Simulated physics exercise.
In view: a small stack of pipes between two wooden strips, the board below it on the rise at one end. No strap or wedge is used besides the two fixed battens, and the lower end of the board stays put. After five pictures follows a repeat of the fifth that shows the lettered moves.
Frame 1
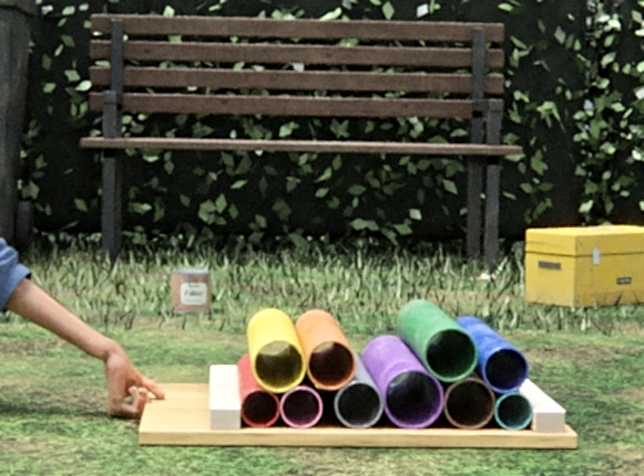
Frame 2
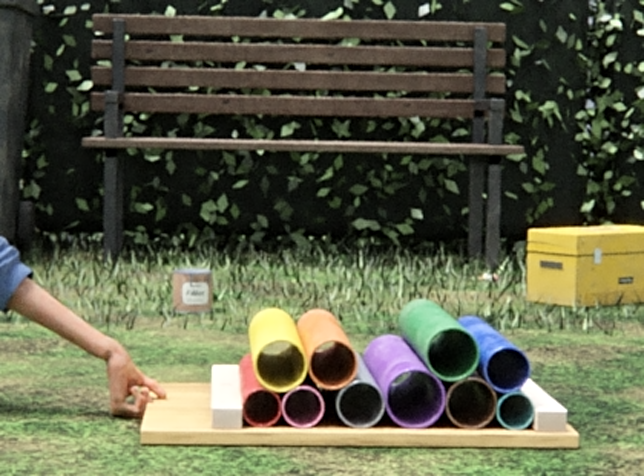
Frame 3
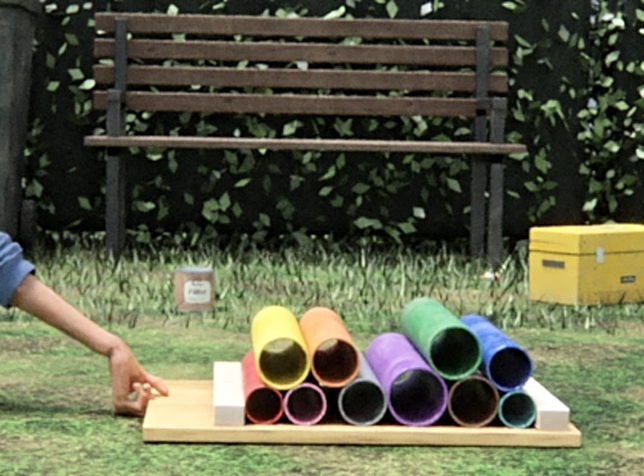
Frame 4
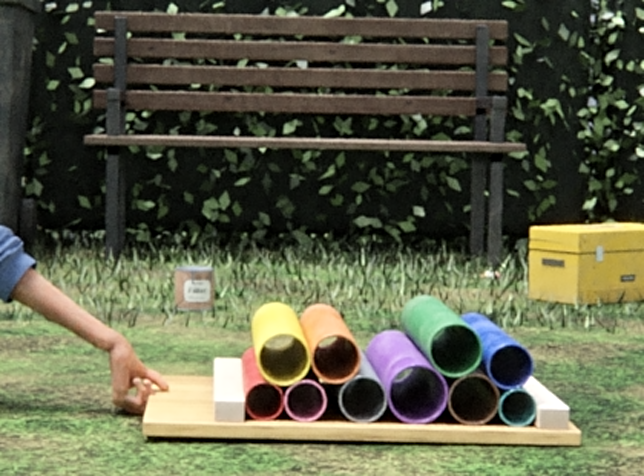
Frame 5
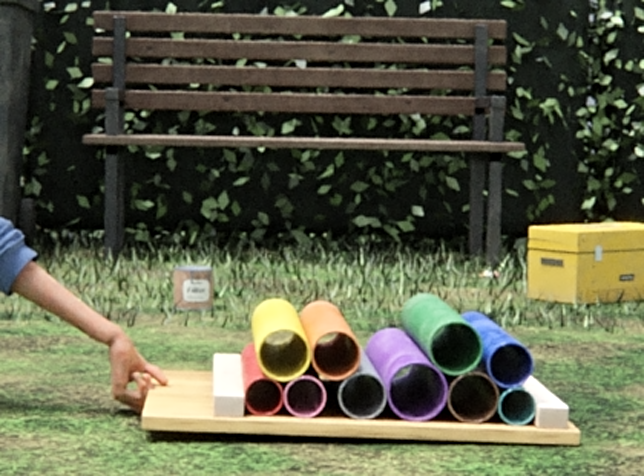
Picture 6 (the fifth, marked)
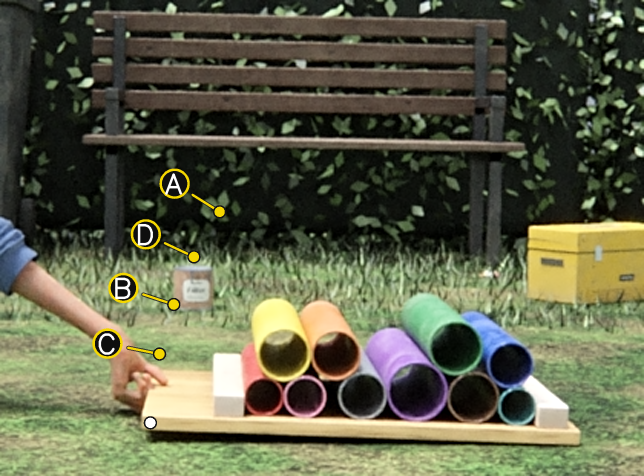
A stack of colourful pipes sat between two white strips on a wooden board on the grass, in front of a bench, while a hand at the left raised that end very slightly.
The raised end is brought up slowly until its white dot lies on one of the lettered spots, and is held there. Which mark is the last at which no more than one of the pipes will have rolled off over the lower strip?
Mark B is as high as it can go.
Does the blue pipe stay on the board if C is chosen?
The blue pipe: Yes.
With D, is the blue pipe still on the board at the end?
The blue pipe: No.
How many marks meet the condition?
The number is two.
On the marked copy, A at (220, 212); B at (174, 305); C at (160, 354); D at (194, 257); the white dot at (151, 423).
Taking B. A third of the way, board at 15°.
Two thirds of the way, board at 18°.
When it is over, board at 18°, one over the low batten (blue).
As for the rest, A four over the low batten (yellow, green, blue, orange); C none over the low batten; D three over the low batten (green, blue, orange).
